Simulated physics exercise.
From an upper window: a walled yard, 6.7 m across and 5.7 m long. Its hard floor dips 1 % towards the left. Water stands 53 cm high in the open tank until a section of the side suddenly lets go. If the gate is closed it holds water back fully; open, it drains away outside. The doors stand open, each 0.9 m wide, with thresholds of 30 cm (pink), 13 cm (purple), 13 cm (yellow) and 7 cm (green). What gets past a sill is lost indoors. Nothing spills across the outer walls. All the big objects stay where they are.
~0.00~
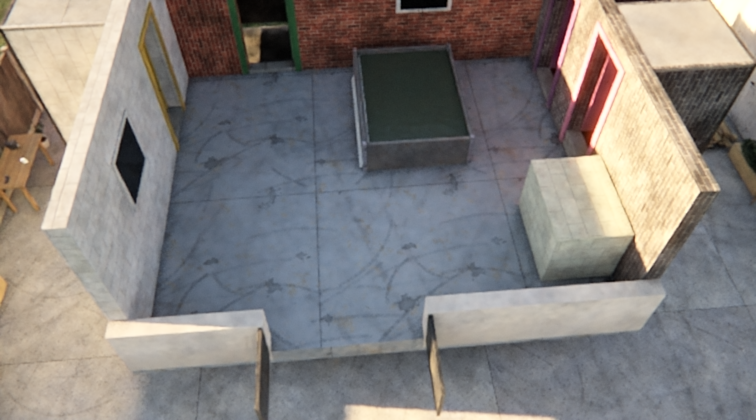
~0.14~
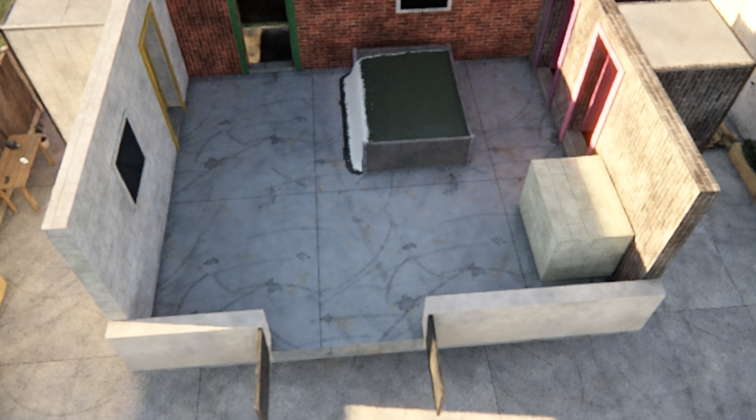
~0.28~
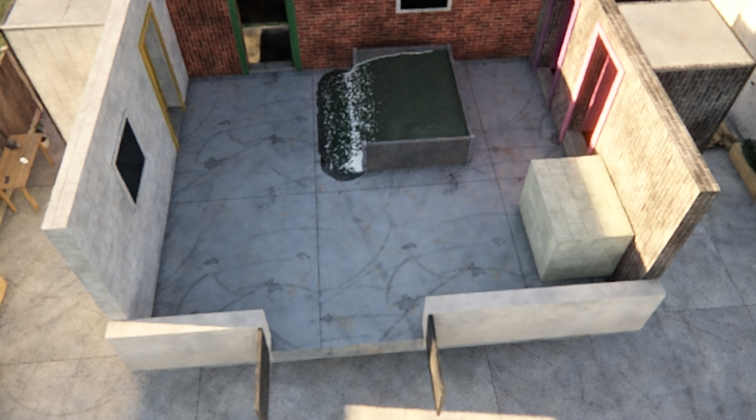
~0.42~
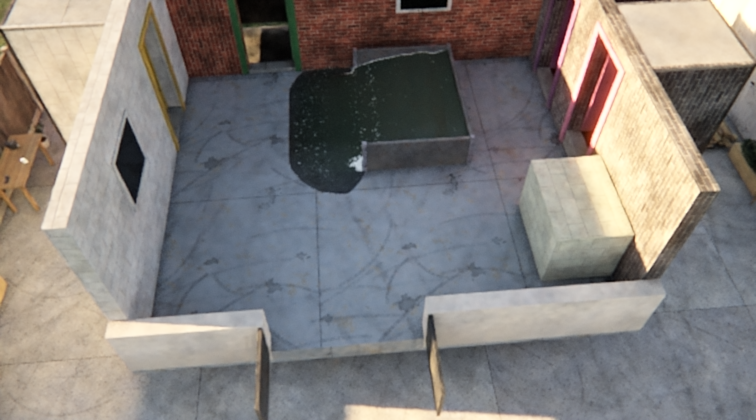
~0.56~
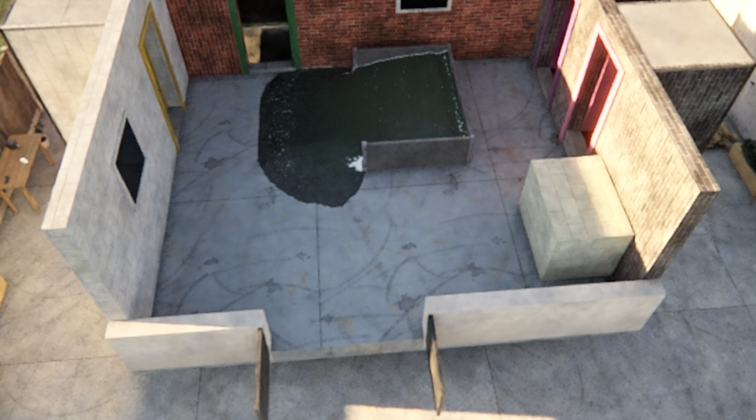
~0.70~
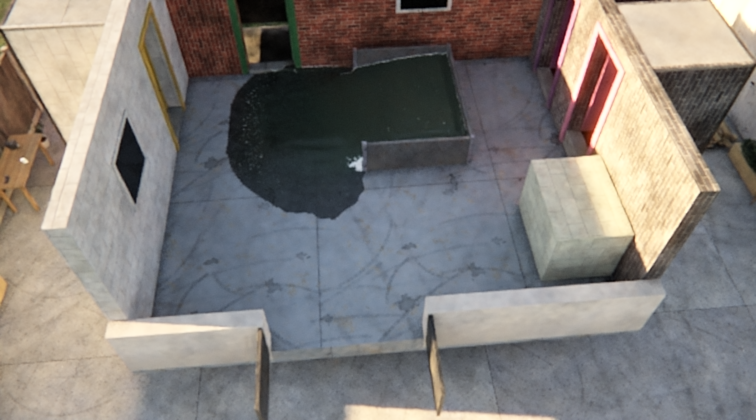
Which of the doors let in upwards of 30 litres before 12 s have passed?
The water let in: At the pink door it stays under the limit; at the purple door it stays under the limit; at the yellow door it exceeds the limit; at the green door it exceeds the limit.
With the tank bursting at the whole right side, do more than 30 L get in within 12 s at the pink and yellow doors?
Against that limit: Pink under, yellow under.
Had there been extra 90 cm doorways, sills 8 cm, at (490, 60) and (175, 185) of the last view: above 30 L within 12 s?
In turn: Below, over.
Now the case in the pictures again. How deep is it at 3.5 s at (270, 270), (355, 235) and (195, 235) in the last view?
Roughly 1, 0 and 13 cm, in turn.
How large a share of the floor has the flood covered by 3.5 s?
About 45 per cent.
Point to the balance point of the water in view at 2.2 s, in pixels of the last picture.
At about (293, 129).
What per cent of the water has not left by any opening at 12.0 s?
About 72 per cent.
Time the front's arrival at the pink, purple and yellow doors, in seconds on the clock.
Pink not in the 12 s, purple 9.5 s, yellow 1.0 s.
After 1.4 s water covers 35 % of the floor and is deepest (34 cm) near (188, 85); pink door not reached, purple door not reached, yellow door 27 cm at the sill, 17 L in, green door 12 cm at the sill, 1 L in.
After 2.2 s water covers 40 % of the floor and is deepest (38 cm) near (189, 79); pink door not reached, purple door not reached, yellow door 34 cm at the sill, 105 L in, green door 12 cm at the sill, 11 L in.
After 3.5 s water covers 45 % of the floor and is deepest (26 cm) near (150, 334); pink door not reached, purple door not reached, yellow door 23 cm at the sill, 210 L in, green door 12 cm at the sill, 23 L in.
After 7.0 s water covers 70 % of the floor and is deepest (14 cm) near (148, 346); pink door not reached, purple door not reached, yellow door 8 cm at the sill, 234 L in, green door 8 cm at the sill, 67 L in.
After 12.0 s water covers 95 % of the floor and is deepest (8 cm) near (148, 346); pink door not reached, purple door 1 cm at the sill, 0 L in, yellow door 7 cm at the sill, 234 L in, green door 4 cm at the sill, 68 L in.
